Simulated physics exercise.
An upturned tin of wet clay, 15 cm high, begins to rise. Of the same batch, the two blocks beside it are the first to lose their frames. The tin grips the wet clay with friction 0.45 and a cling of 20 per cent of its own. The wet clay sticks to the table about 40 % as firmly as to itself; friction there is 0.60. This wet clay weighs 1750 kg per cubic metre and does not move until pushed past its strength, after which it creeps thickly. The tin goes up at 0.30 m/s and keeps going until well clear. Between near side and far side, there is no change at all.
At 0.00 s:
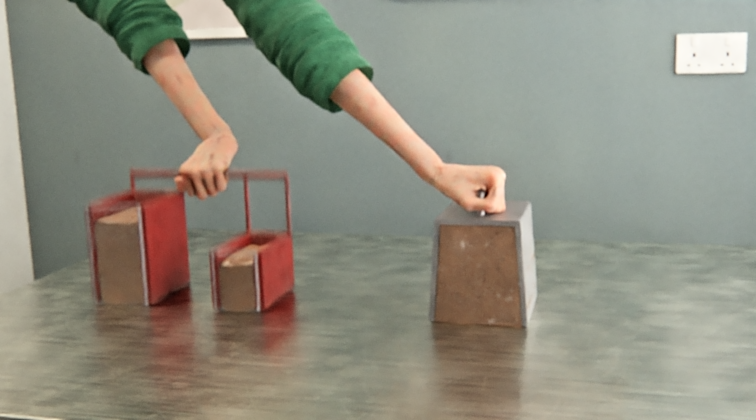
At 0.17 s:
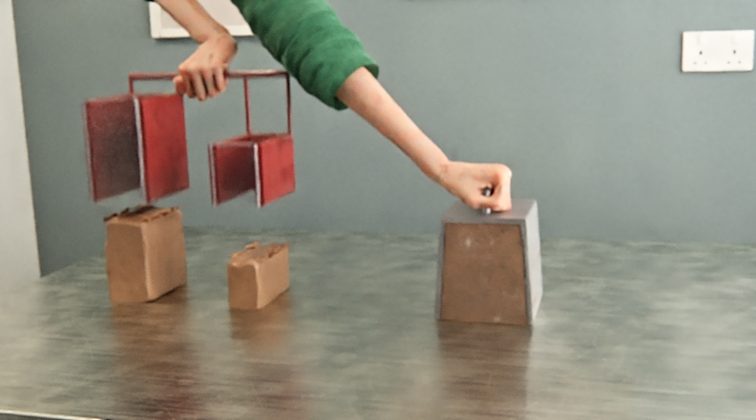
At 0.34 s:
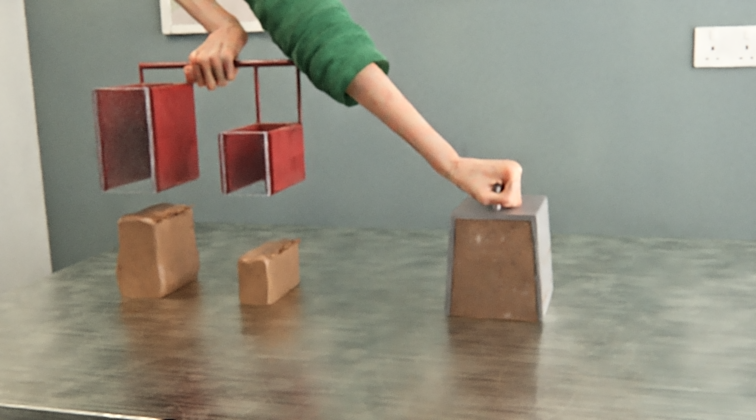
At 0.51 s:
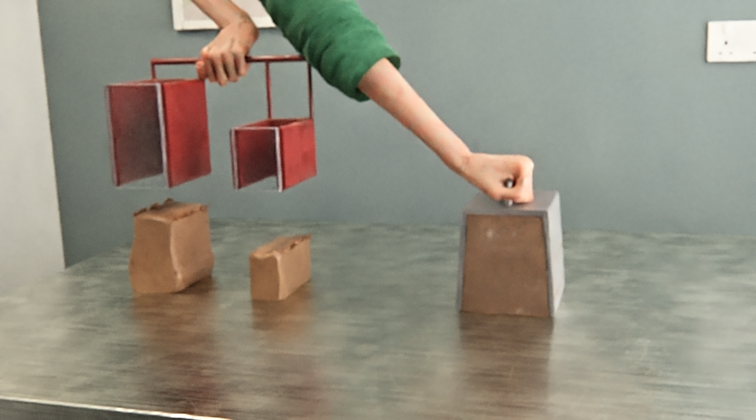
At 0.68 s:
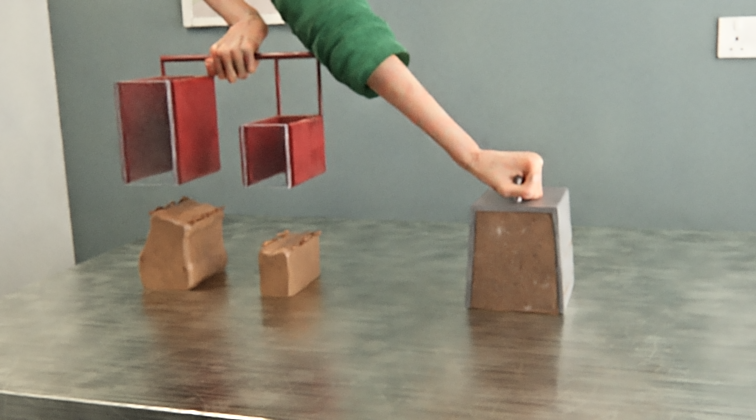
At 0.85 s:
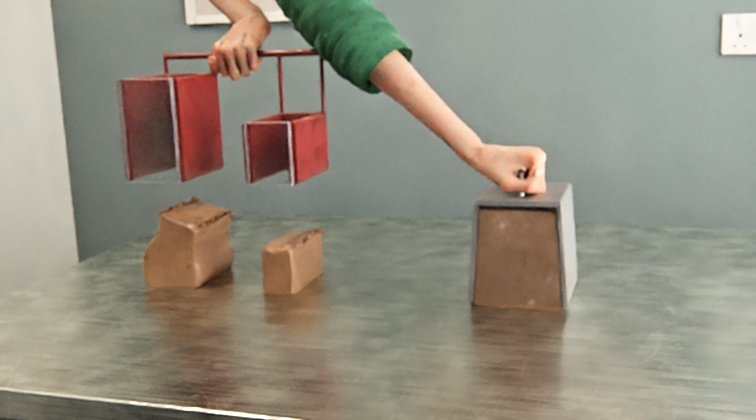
On a dark tabletop, hands lifting red moulds off two brown clay blocks, the left one slumping, then slightly raising a grey tin.
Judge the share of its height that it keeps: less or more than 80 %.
It ends up greater than 80 per cent.
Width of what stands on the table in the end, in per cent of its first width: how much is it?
I'd put it at some 100 %.
By 1.12 s, the tin is up by 8.1 cm.
By 1.45 s, the tin is up by 18 cm; what stands on the table is 96 % of the tin's depth.
By 1.77 s, the tin is up by 27 cm; what stands on the table is 95 % of the tin's depth.
By 2.09 s, the tin is up by 27 cm; what stands on the table is 95 % of the tin's depth.
By 2.19 s, at the end, the tin is up by 27 cm; what stands on the table is 95 % of the tin's depth.
